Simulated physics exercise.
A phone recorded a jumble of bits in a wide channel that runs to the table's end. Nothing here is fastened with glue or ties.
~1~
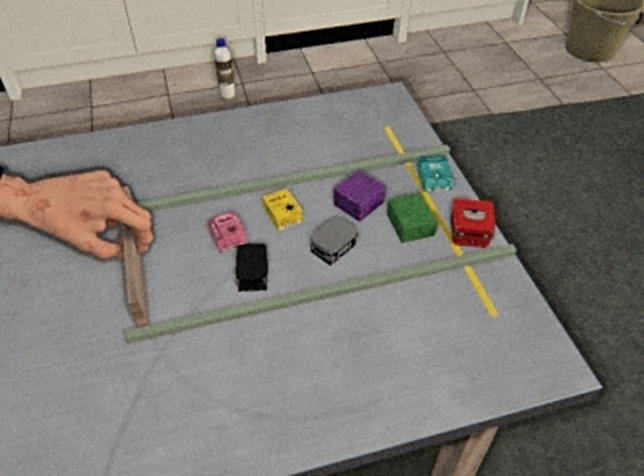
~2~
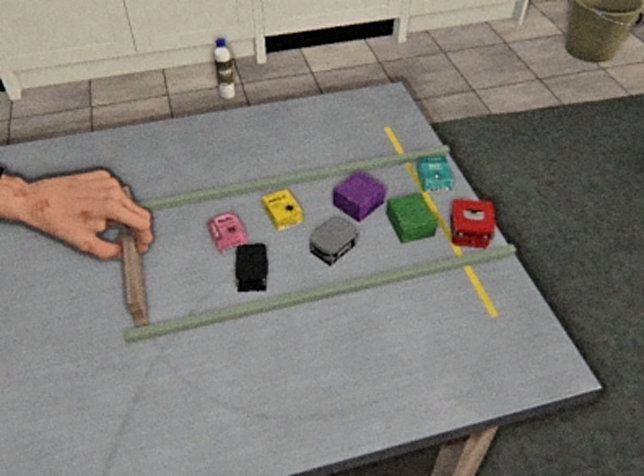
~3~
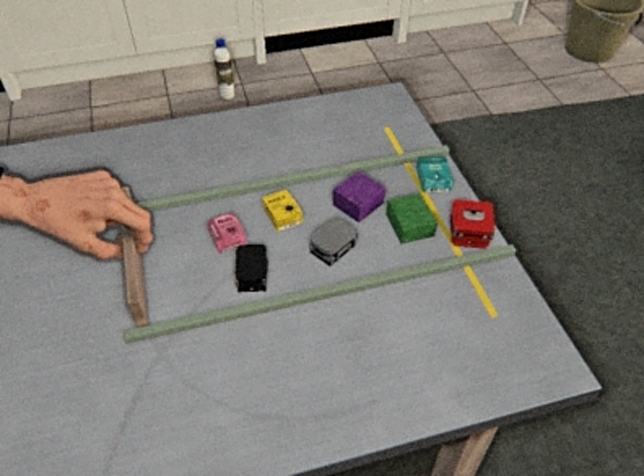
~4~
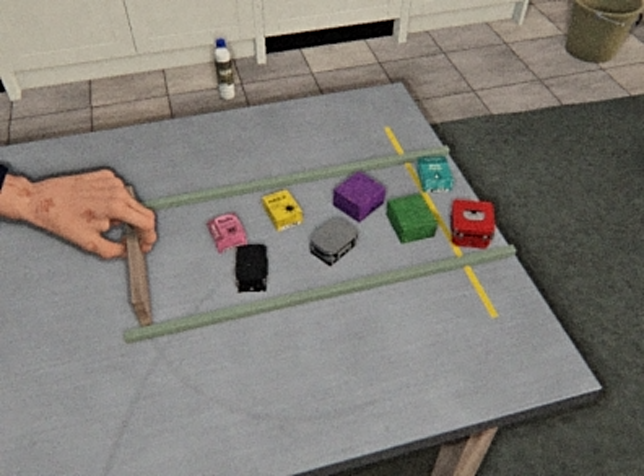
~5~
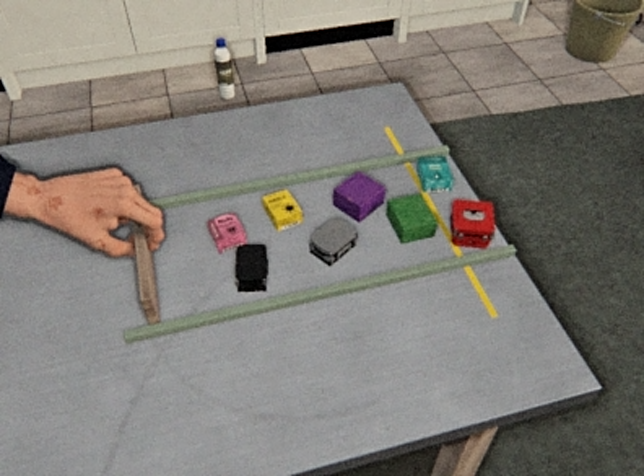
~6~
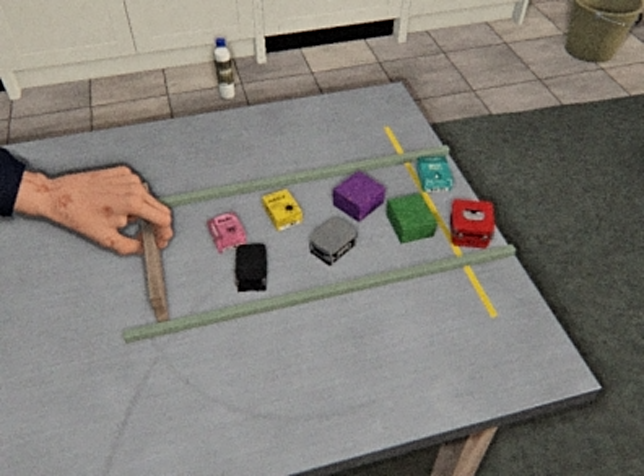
On a grey table, a hand slides a wooden board slightly right toward scattered colourful objects.
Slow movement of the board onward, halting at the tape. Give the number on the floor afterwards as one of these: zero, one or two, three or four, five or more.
On the floor afterwards: Three or four.
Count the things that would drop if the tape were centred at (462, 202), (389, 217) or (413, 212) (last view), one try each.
Going through each try, you'd get 5, 1 and 3.
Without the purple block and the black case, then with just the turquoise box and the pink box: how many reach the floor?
That gives 1 for the first pair taken away and 2 for the second.
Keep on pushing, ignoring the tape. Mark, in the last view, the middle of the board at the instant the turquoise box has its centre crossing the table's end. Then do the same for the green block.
The middle is at (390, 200) when it's the turquoise box, and at (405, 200) when it's the green block.
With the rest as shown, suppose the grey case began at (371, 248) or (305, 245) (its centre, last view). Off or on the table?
In order: Keeps its place; keeps its place.
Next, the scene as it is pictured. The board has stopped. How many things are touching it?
So the total is 3.
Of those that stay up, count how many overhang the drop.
Overhang count: 1.
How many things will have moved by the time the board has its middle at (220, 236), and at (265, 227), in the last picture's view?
The counts are 1 and 3.
Early on, none off yet; red case at rest near (471, 224); turquoise box at rest near (434, 174); green block at rest near (411, 218).
A while later, none off yet; red case at rest near (471, 224); turquoise box at rest near (434, 174); green block moving near (415, 218).
Further along, none off yet; red case leaning a little near (507, 222); turquoise box travelled about its own width near (465, 169); green block travelled well along near (475, 200).
Finally, the number that fall off is three or four; lost, purple block, green block, turquoise box and red case.
